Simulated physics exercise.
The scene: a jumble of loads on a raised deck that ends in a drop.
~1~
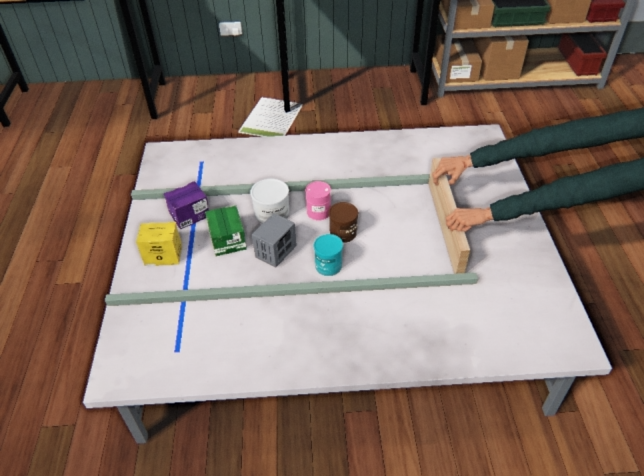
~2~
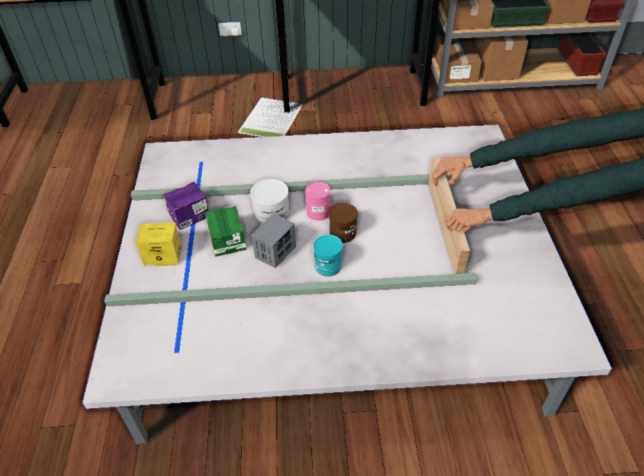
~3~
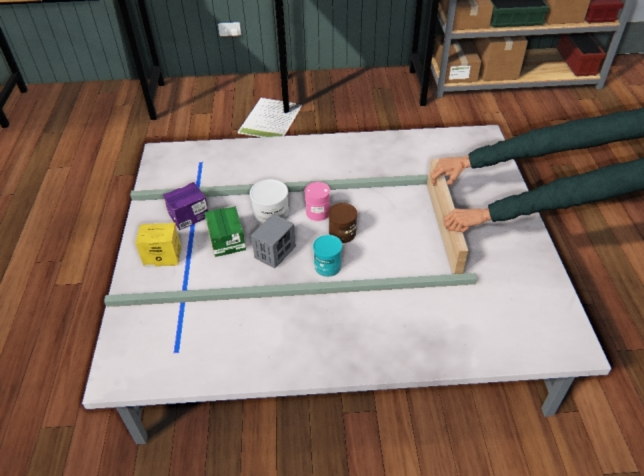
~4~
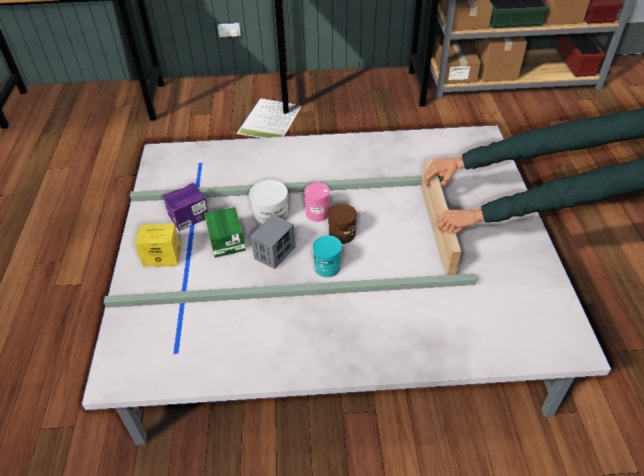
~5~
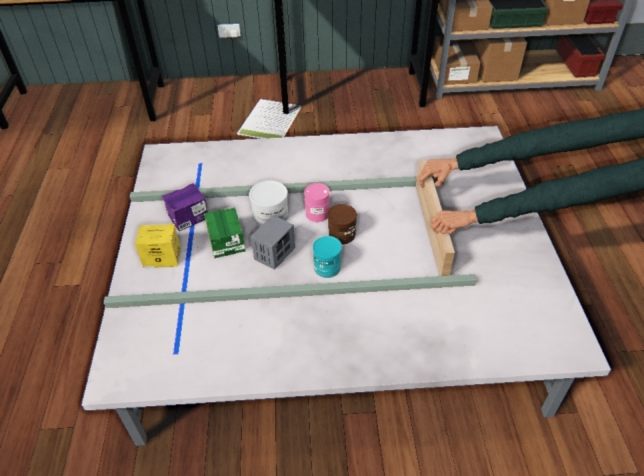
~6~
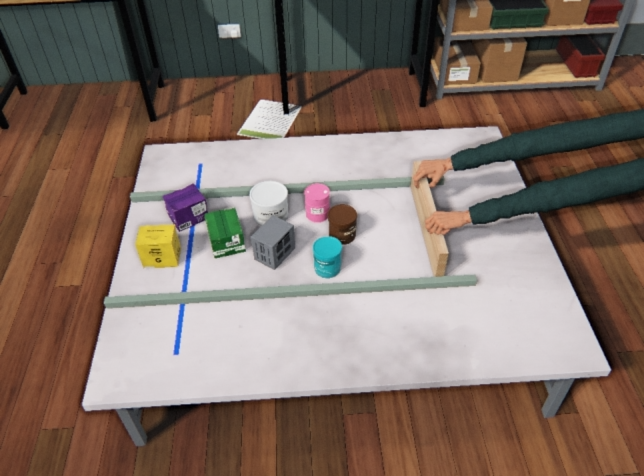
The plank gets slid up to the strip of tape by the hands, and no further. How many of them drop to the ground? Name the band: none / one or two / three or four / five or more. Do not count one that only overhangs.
The tally of falls will come to a mere one or two.
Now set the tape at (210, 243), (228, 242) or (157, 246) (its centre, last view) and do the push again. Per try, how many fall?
In order: 0, 0 and 4.
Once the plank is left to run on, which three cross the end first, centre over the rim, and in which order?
Sequence: Purple parcel, then yellow box, then green parcel.
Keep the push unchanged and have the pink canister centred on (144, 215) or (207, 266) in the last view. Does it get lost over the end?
First it does not stay, second it does not drop.
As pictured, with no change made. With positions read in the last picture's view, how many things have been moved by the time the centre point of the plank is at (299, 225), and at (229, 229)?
At that stage 5; at the next, 8.
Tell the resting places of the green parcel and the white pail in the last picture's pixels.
The first ends close to (142, 238), the second close to (152, 203).
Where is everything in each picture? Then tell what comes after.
The first frame shows yellow box (160, 244); purple parcel (188, 205); green parcel (226, 230); plank (447, 214); tape (191, 242).
The second frame shows purple parcel (187, 206); pink canister (318, 202).
The third frame shows green parcel (225, 231); turquoise pail (328, 256).
The fourth frame shows yellow box (159, 246); plank (439, 216).
The fifth frame shows purple parcel (186, 207); white pail (270, 204).
The sixth frame shows yellow box (159, 247); purple parcel (187, 207); green parcel (225, 233); plank (428, 217); tape (190, 244).
Soon after, none off yet; yellow box at rest near (159, 247); purple parcel at rest near (187, 207); green parcel at rest near (225, 233).
After that, none off yet; yellow box at rest near (159, 247); purple parcel at rest near (187, 207); green parcel displaced a little near (213, 235).
In the end, the number that fall off is one or two; gone, purple parcel and yellow box.
